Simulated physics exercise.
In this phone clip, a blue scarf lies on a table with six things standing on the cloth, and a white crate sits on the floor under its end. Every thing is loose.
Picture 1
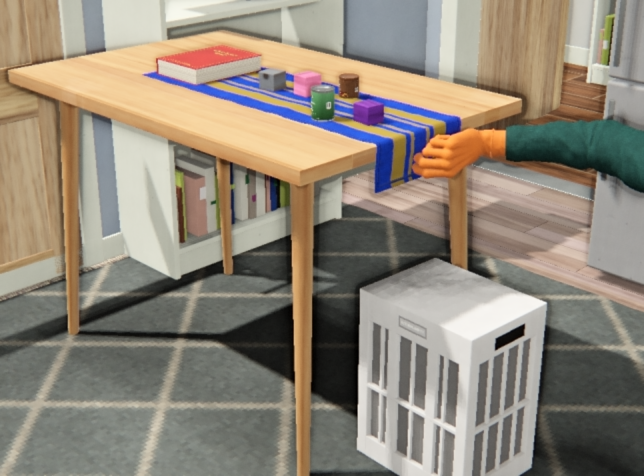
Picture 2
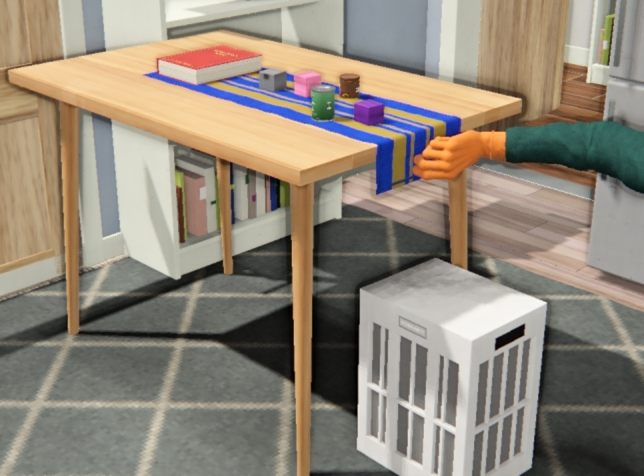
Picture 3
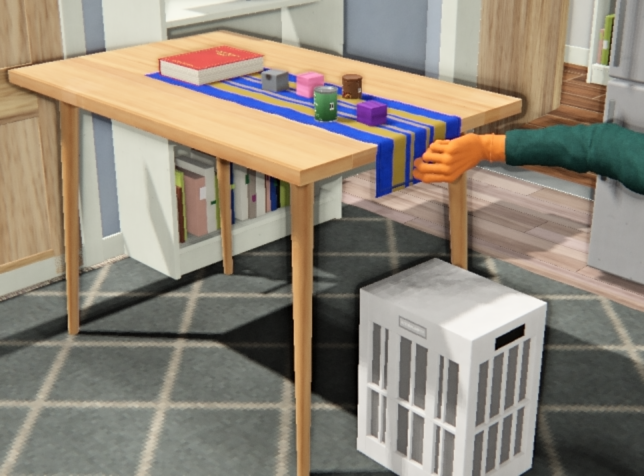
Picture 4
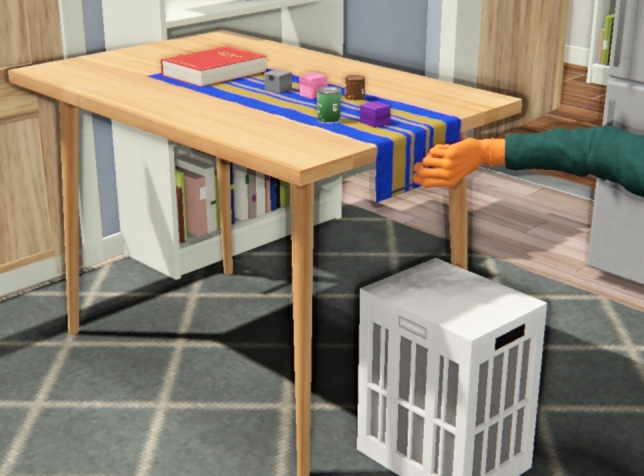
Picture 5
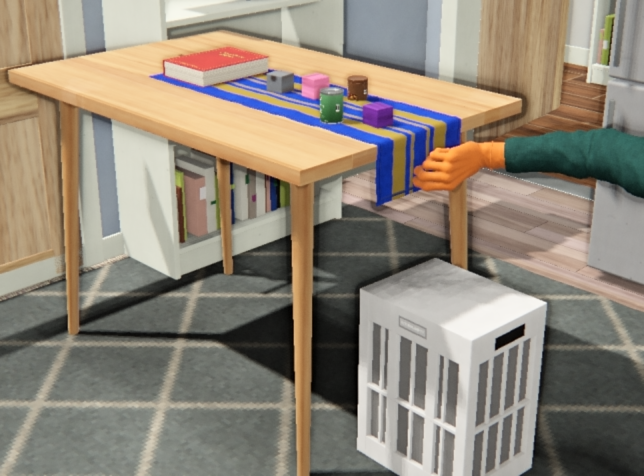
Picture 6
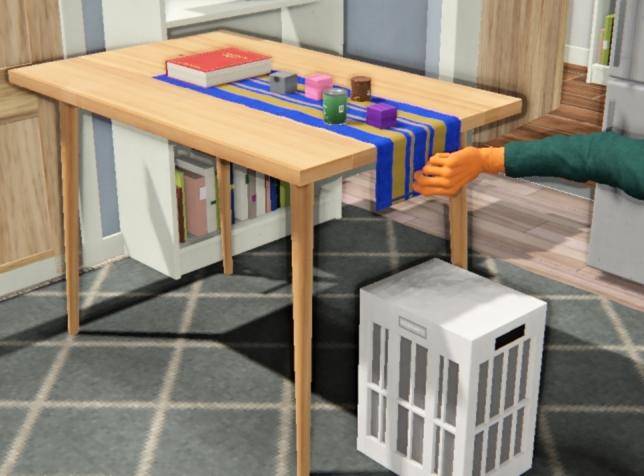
In a room with a grey patterned rug, a fixed, slightly raised view shows a wooden table before a white bookshelf. A red book, grey, pink and purple cubes, a green can and a brown pot stand on a blue-and-tan striped cloth, with a white slatted crate on the floor below. An orange-gloved hand at right draws the hanging end slightly downward, and the cloth and objects creep right together.
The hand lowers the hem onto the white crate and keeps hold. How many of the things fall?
Just two fall.
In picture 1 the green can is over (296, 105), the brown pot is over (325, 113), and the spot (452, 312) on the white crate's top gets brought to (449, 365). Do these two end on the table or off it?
The green can? Lost. The brown pot? Lost.
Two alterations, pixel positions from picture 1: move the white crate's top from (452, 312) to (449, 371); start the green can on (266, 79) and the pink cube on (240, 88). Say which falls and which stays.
Outcome for the green can: It stays. Outcome for the pink cube: It stays.
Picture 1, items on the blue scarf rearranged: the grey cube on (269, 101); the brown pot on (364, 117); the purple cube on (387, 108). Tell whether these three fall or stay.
Outcome: Grey cube is still in place, brown pot is gone, purple cube is gone.
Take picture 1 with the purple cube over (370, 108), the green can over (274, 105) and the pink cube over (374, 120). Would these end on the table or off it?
Purple cube: Off; green can: Still on; pink cube: Off.
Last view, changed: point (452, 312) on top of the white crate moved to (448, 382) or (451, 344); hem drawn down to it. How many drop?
That would make 4 and 3.
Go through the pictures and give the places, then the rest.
Hem (375, 193); purple cube (369, 103); green can (323, 88); brown pot (349, 76); pink cube (308, 74); grey cube (273, 71); top of the crate (452, 312), in the first picture.
Hem (376, 194); purple cube (369, 103), in the second picture.
Hem (376, 198); green can (326, 89), in the third picture.
Hem (376, 202); brown pot (355, 77); top of the crate (452, 312), in the fourth picture.
Hem (376, 206); pink cube (316, 76), in the fifth picture.
Hem (376, 211); purple cube (382, 107); green can (335, 91); brown pot (361, 79); pink cube (319, 77); grey cube (283, 74), in the sixth picture.
Soon after, hem near (418, 253); purple cube gone.
After that, hem on the crate; purple cube and green can gone.
In the end, hem on the crate; purple cube and green can gone. Over the edge go two.
